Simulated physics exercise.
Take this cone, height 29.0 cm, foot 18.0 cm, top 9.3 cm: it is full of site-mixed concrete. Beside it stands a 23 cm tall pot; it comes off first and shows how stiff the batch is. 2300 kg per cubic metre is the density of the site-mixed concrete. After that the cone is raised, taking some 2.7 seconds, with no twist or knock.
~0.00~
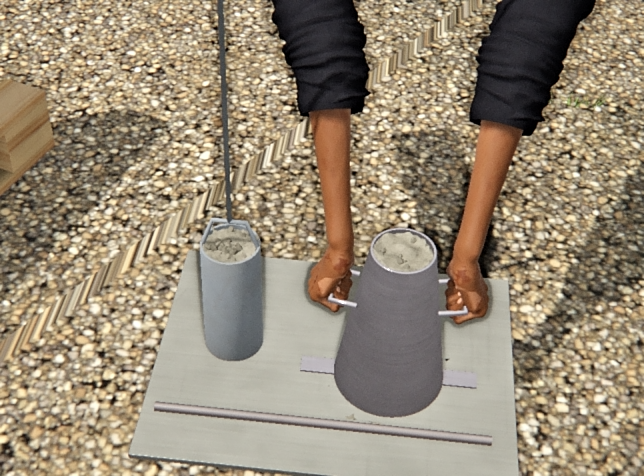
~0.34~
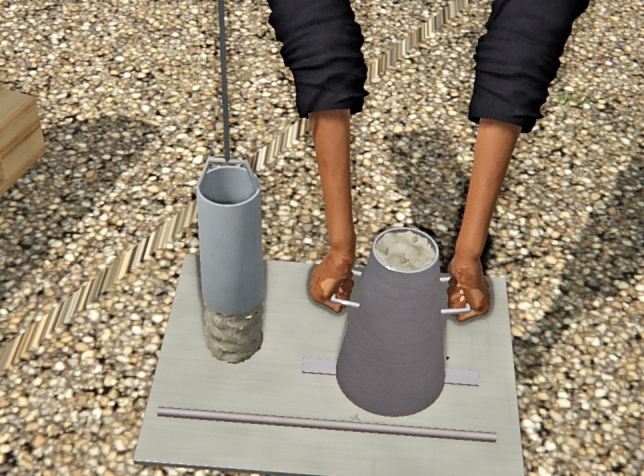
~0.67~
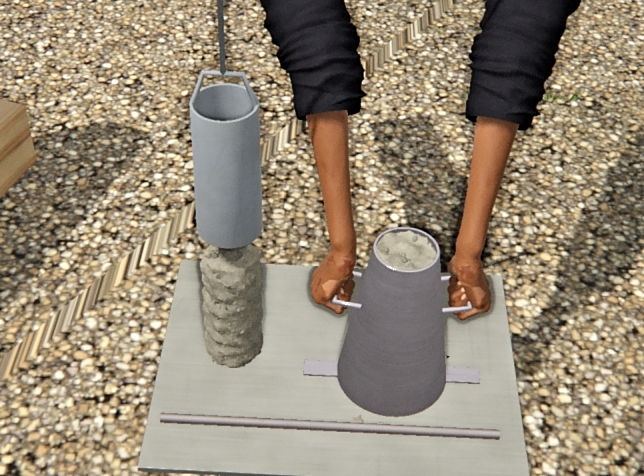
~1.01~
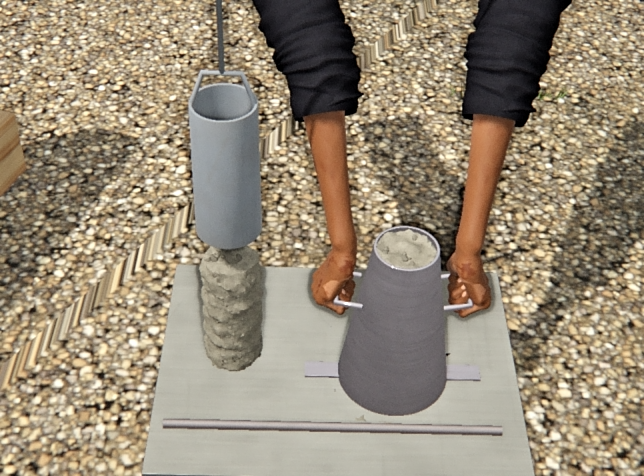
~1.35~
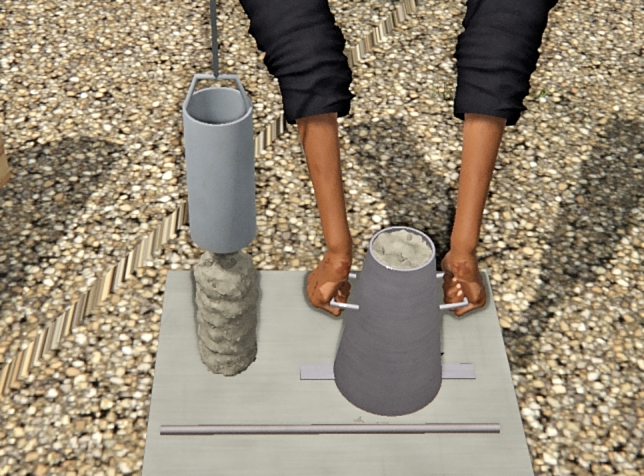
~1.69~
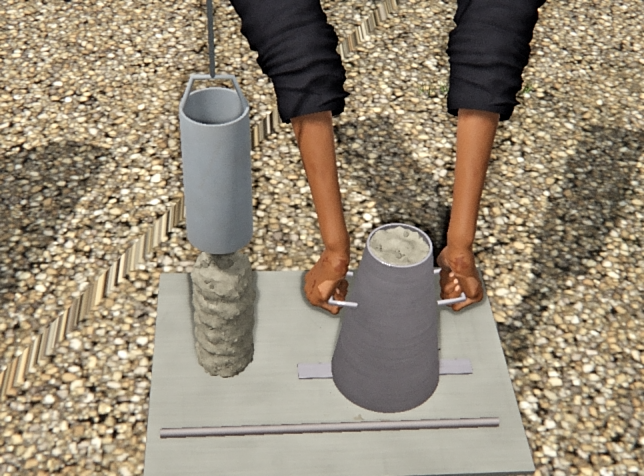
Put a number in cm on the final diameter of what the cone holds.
I'd expect roughly 18 cm.
After 2.4 s, the cone is up 7.5 cm; the site-mixed concrete has come down 0.1 cm to 29 cm and is 18 cm wide.
After 3.0 s, the cone is up 18 cm; the site-mixed concrete has come down 0.1 cm to 29 cm and is 18 cm wide.
After 3.7 s, the cone is up 29 cm; the site-mixed concrete has come down 0.1 cm to 29 cm and is 18 cm wide.
After 4.5 s, the cone is clear; the site-mixed concrete has come down 0.1 cm to 29 cm and is 18 cm wide.
After 6.0 s, at rest, the cone is clear; the site-mixed concrete has come down 0.1 cm to 29 cm and is 18 cm wide.
